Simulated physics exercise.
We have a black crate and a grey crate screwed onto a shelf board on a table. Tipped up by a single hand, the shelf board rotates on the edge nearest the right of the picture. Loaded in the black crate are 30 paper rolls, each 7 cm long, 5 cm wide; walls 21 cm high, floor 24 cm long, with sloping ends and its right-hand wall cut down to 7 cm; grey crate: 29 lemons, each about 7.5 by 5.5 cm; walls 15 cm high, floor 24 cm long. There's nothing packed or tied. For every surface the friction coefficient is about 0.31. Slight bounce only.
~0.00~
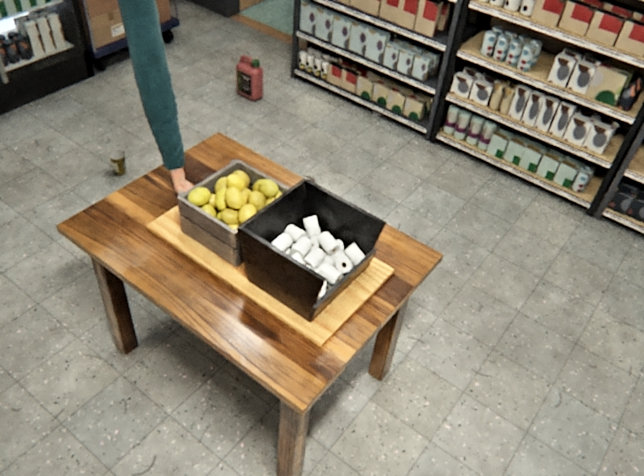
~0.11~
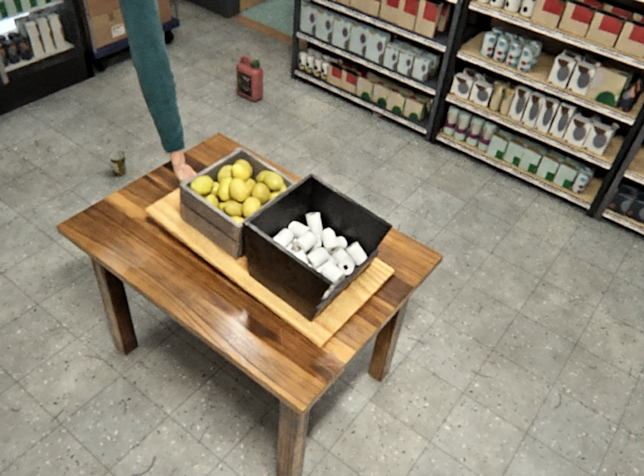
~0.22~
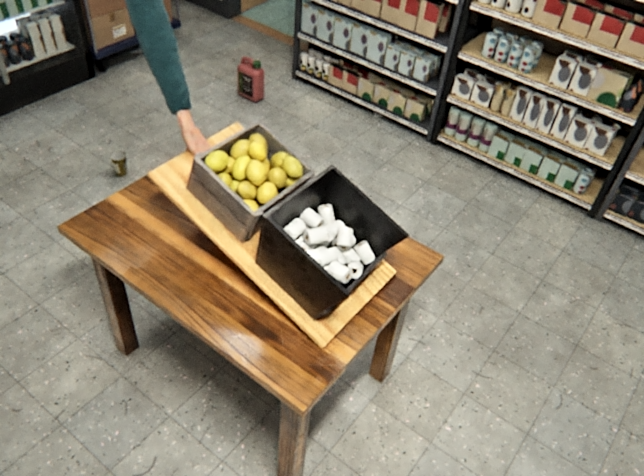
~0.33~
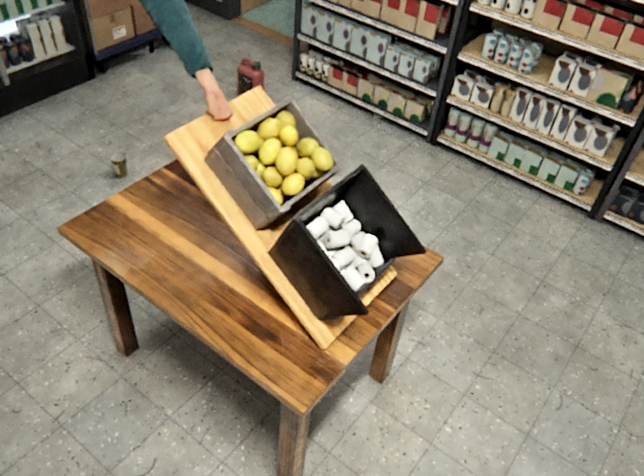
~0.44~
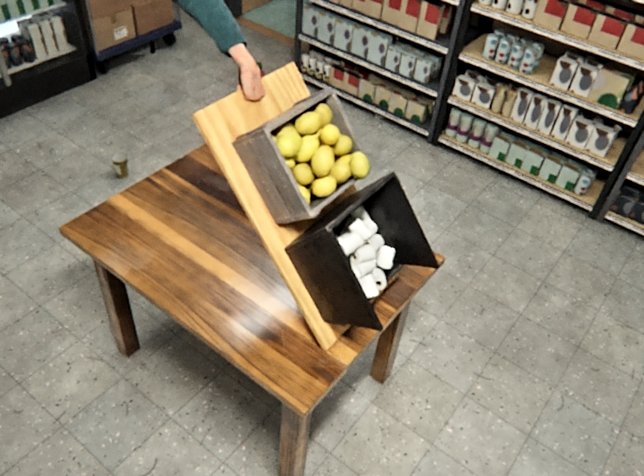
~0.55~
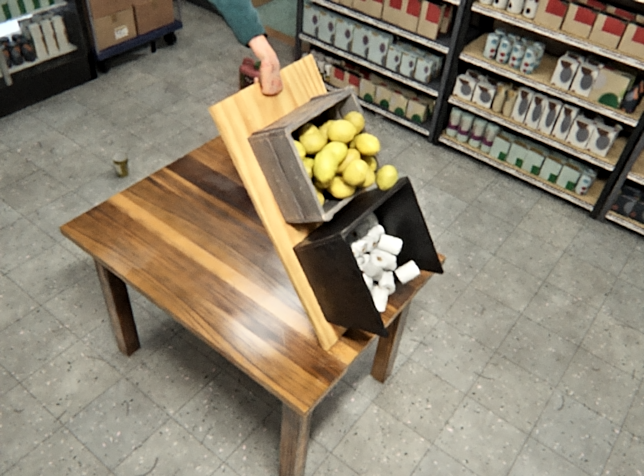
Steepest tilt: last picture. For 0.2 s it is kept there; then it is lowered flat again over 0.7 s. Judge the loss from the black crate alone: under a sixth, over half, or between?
Fraction out: One-sixth to one-half.
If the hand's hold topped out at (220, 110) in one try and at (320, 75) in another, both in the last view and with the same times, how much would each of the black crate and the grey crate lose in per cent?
The black crate would lose 20 per cent in the first try and 80 per cent in the second, the grey crate 0 and then 60 per cent.
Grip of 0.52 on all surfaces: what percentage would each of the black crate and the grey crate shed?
Black crate 50, grey crate 20 per cent.
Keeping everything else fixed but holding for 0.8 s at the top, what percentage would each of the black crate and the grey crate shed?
Black crate 40%, grey crate 30%.
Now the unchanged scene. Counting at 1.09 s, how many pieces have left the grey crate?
Out so far from the grey crate: Around 8.
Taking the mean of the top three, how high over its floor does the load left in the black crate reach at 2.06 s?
Height: Roughly 9 cm.
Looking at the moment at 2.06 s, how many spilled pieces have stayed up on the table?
About 1.
After 0.79 s, tilt 55°; the black crate is down by 9 of 30 and the grey crate is down by 3 of 29.
After 1.09 s, tilt 29°; the black crate is down by 11 of 30 and the grey crate is down by 8 of 29.
After 1.51 s, tilt 0°; the black crate is down by 11 of 30 and the grey crate is down by 9 of 29.
Final count (at 2.06 s), the black crate is down by 11 of 30 and the grey crate is down by 9 of 29. Asked share, 11 of 30, 37 per cent.
